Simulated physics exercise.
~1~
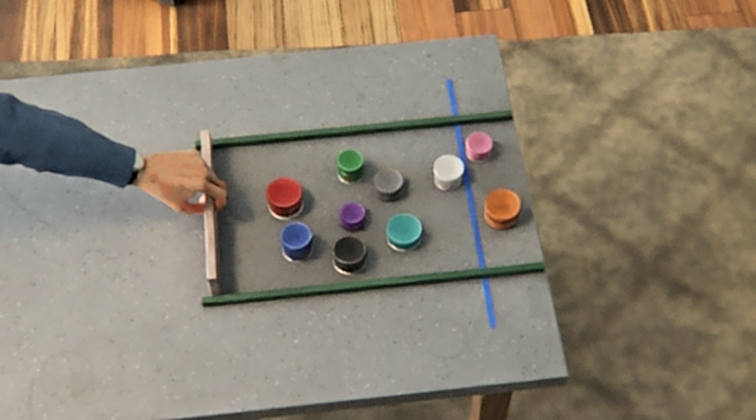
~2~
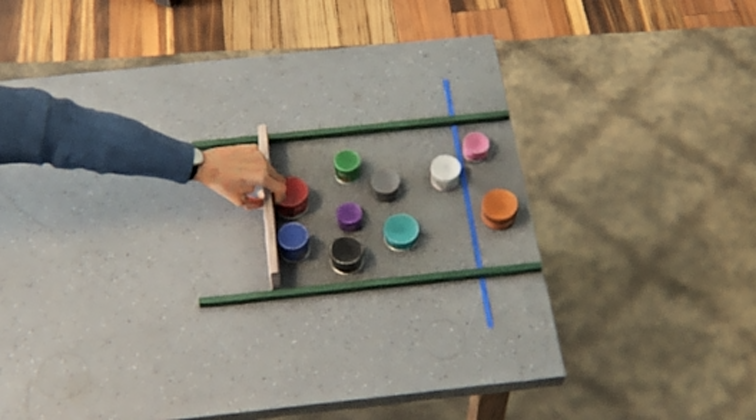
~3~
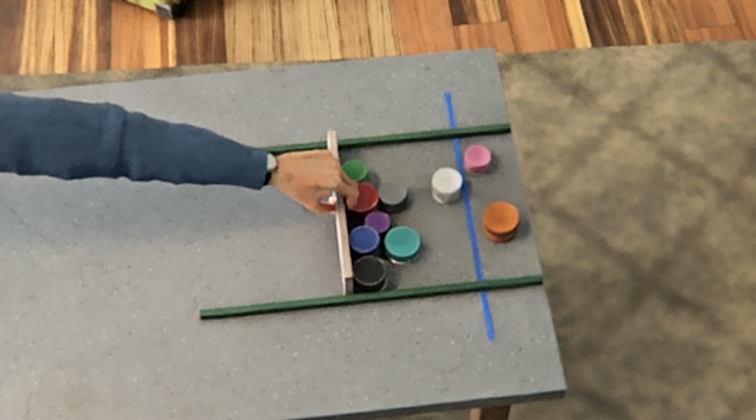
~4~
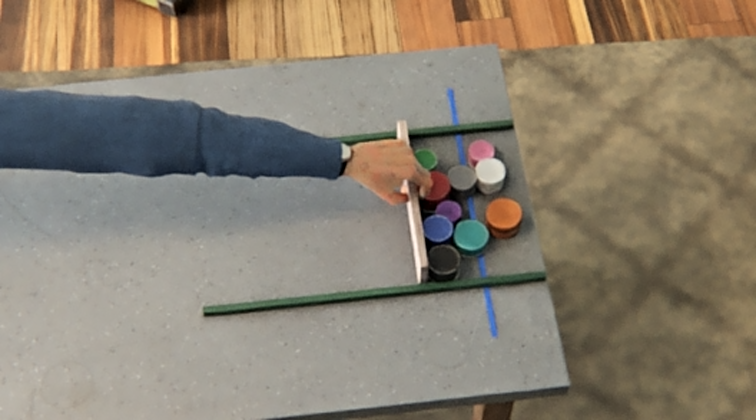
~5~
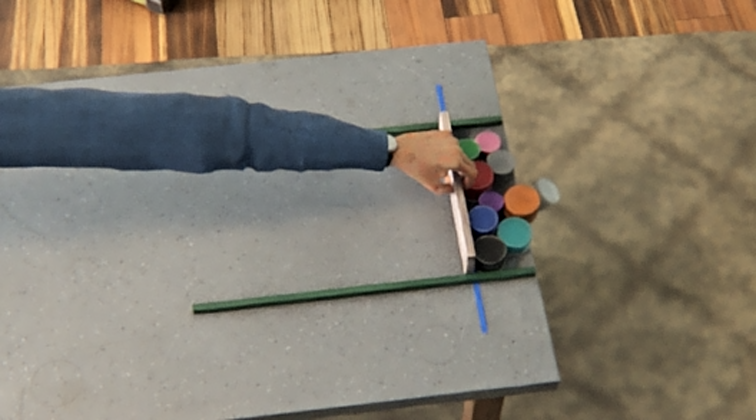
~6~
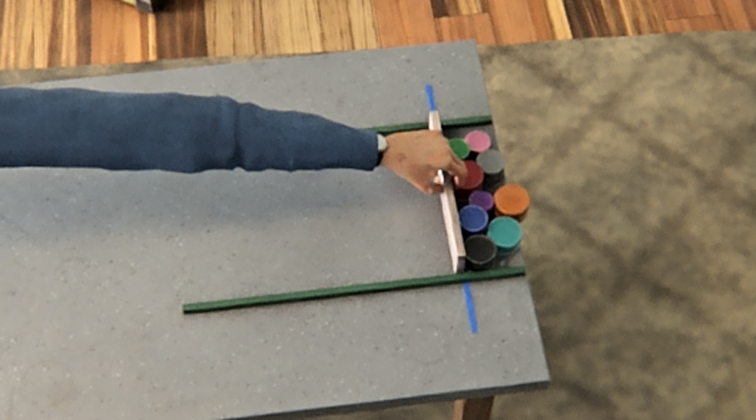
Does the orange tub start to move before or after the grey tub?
The orange tub starts to move after the grey one. The grey tub is already being pushed along while the orange tub still sits in its place.
